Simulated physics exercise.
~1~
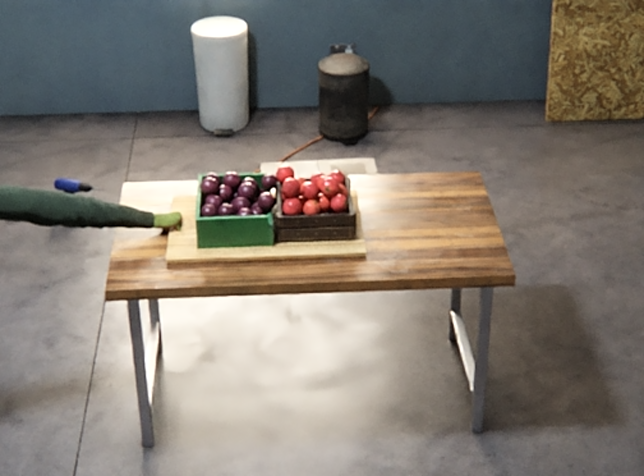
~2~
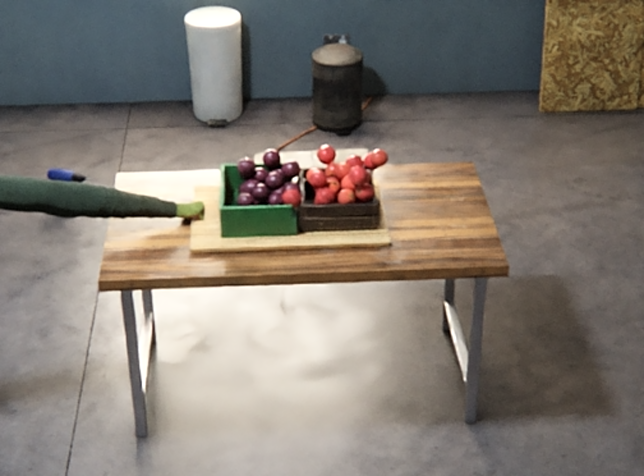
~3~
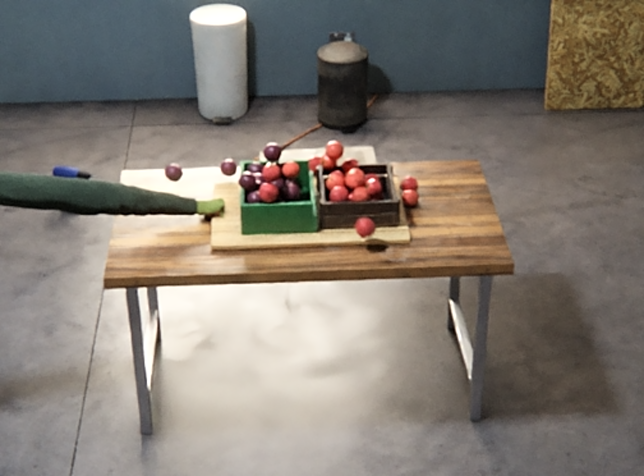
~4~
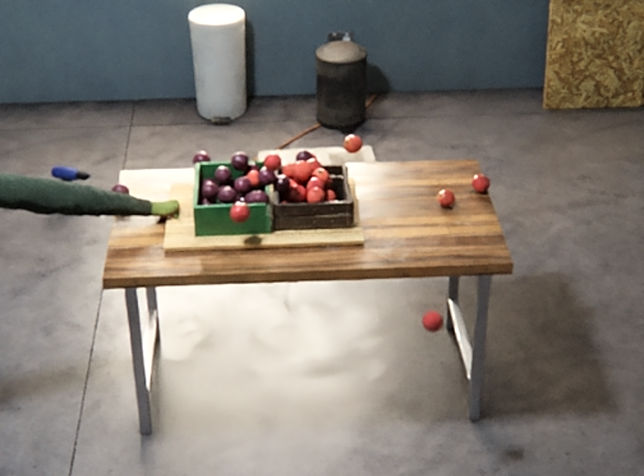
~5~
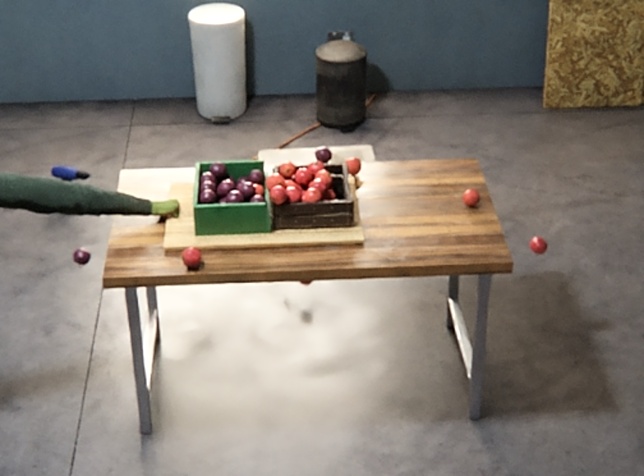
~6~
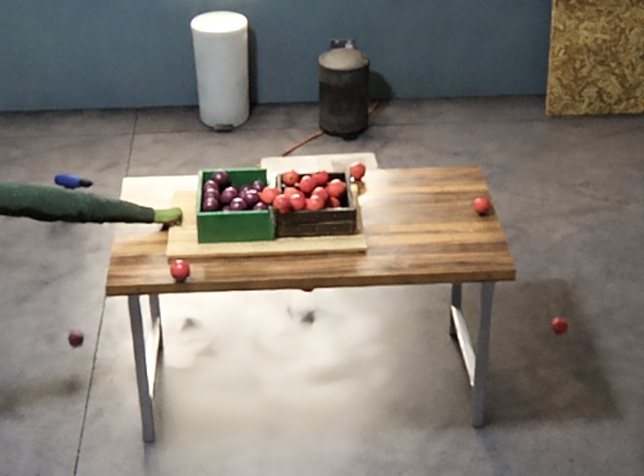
In this clip, a green-sleeved arm reaches toward a board holding a green tub of red onions and a wooden tub of tomatoes as the board slides right, then back left; several pieces spill across the table and some drop off, leaving both tubs still mostly full.
